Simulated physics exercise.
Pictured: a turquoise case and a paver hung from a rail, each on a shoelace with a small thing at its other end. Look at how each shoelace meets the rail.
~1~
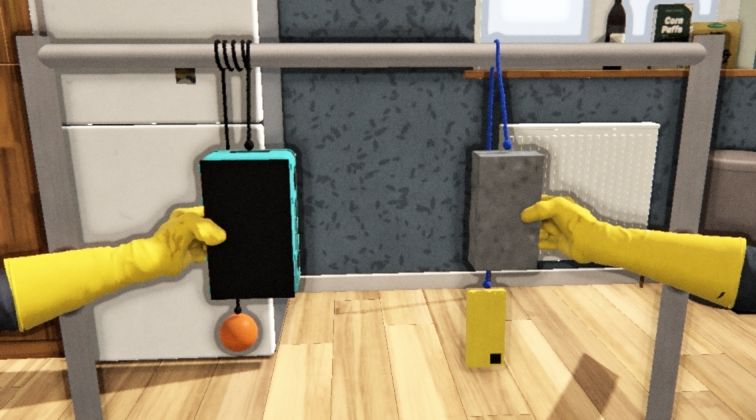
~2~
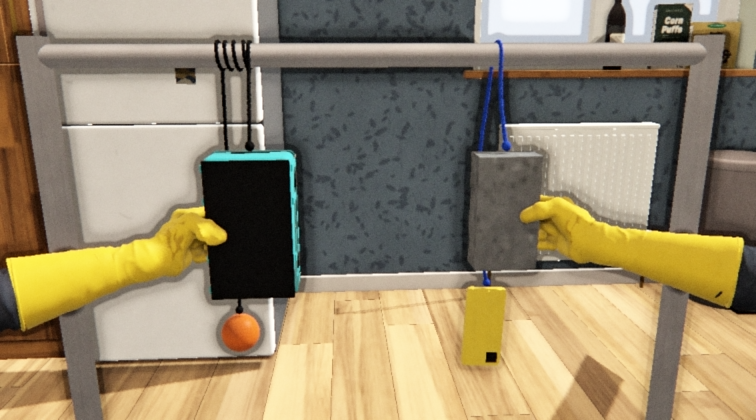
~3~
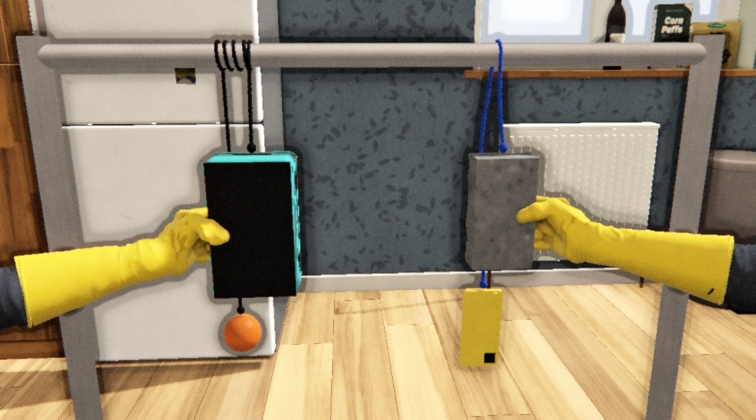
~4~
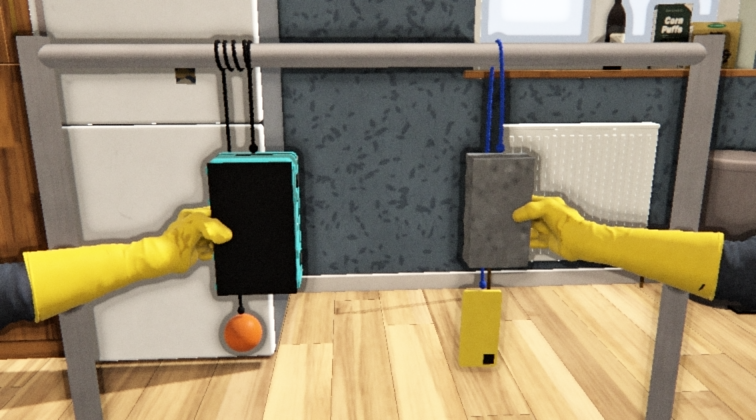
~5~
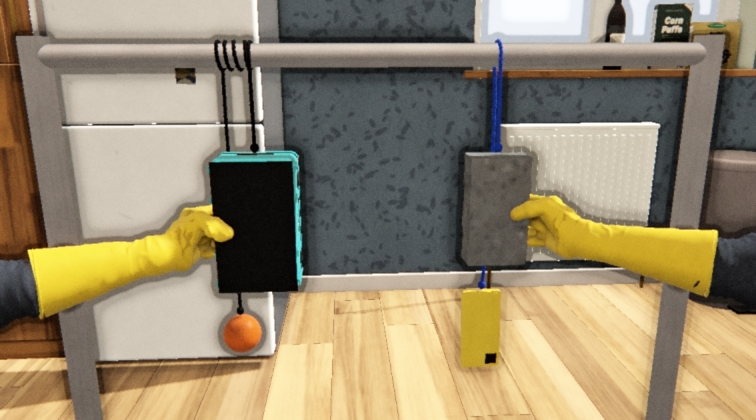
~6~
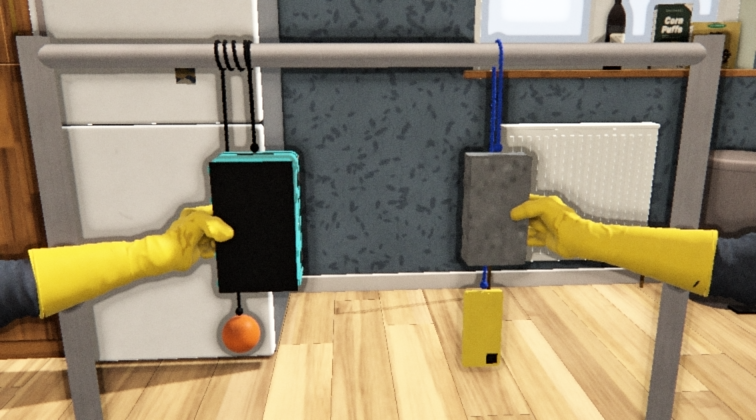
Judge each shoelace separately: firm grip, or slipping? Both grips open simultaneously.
My prediction: Well the turquoise case stays right there as expected; well the paver gets pulled down as expected.
Then, 0.42 s on from there, turquoise case off the floor near (256, 195); paver dropping near (486, 387).
Then, 0.82 s on from there, turquoise case off the floor near (255, 212); paver on the floor.
In the end, turquoise case off the floor near (256, 211); paver on the floor. The turquoise case keeps its height and the paver runs down to the floor.
